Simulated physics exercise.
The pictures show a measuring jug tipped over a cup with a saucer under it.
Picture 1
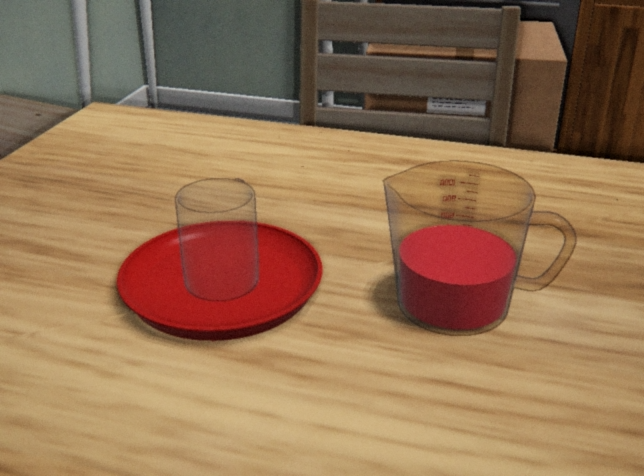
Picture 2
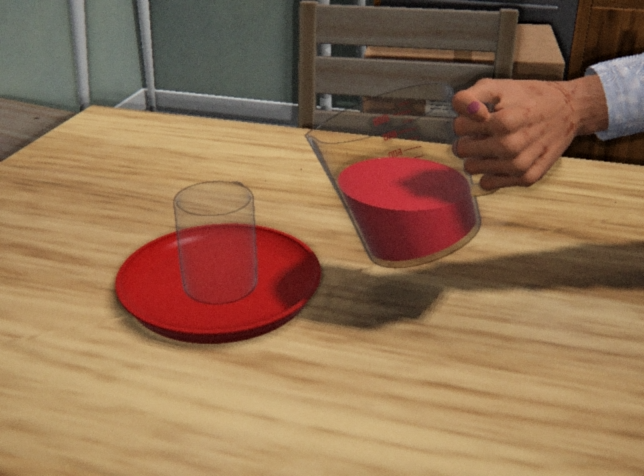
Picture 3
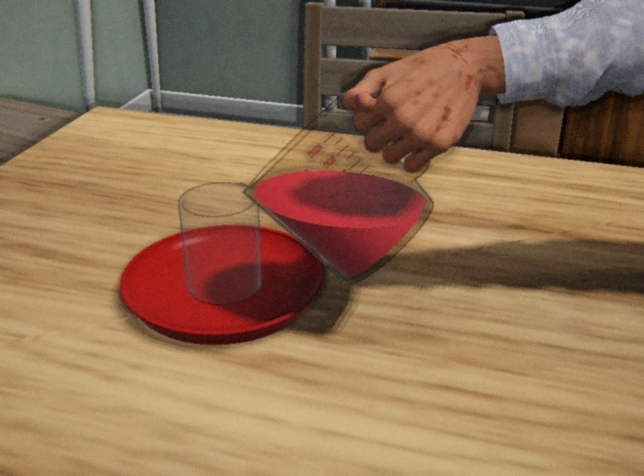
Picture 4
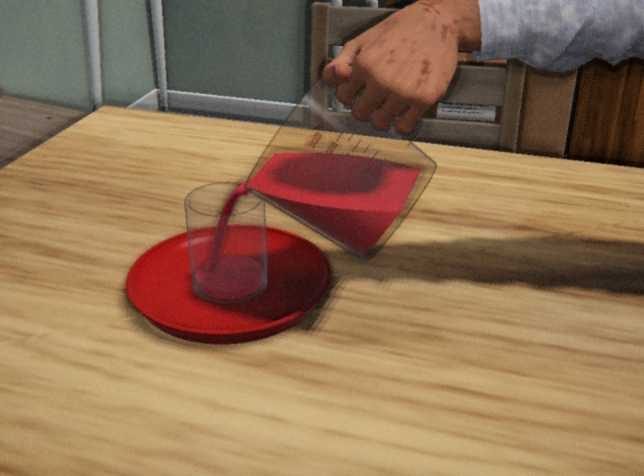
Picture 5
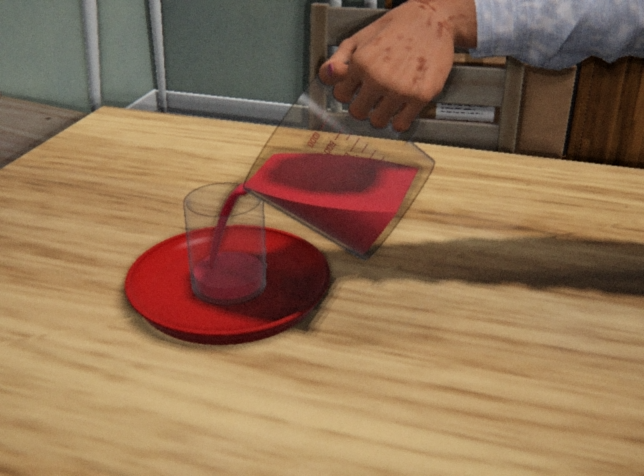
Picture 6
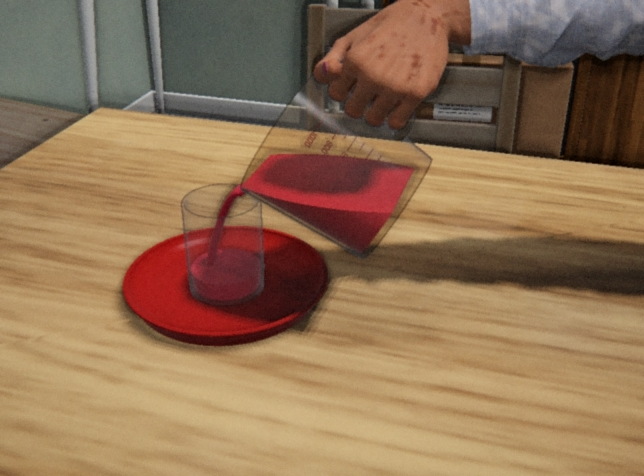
To begin with, a clear measuring jug of red liquid stands on a wooden table, right of an empty glass on a red saucer. A hand lifts the jug, carries it left and tilts it over the glass. A thin red stream then runs from the spout, and a little liquid collects inside.
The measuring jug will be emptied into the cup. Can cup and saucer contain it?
In the end it runs over into the saucer only.
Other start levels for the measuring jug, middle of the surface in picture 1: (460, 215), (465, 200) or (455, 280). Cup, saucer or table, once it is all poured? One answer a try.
In that order: Floods the top, past the saucer, stays in the cup.
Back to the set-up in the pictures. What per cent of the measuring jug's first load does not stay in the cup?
Some 20 per cent.
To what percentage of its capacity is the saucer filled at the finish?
About 30 per cent.
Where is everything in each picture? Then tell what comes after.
Both stand on the top; measuring jug (458, 246) about half full; cup (218, 236) empty; saucer (179, 330) dry, in the first frame.
The hand lifts the measuring jug; measuring jug (402, 174) tipped 20° with all of its load; cup (217, 239) empty, in the second frame.
The measuring jug is brought over; measuring jug (340, 190) tipped 45° with all of its load; cup (221, 240) empty, in the third frame.
A stream runs into the cup; measuring jug (340, 170) tipped 60° with nearly all of its load; cup nearly empty, surface at (230, 274), in the fourth frame.
A stream runs into the cup; measuring jug (339, 168) tipped 60° with nearly all of its load; cup (226, 241) nearly empty, in the fifth frame.
A stream runs into the cup; measuring jug (336, 168) tipped 60° with nearly all of its load; cup about a quarter full, surface at (226, 267); saucer (184, 335) dry, in the sixth frame.
Soon after, the cup is about two thirds full; the saucer is dry.
Later, the cup is full to the brim; the saucer is wet, with room to spare.
In the end, the cup is full to the brim; the saucer is wet, with room to spare.
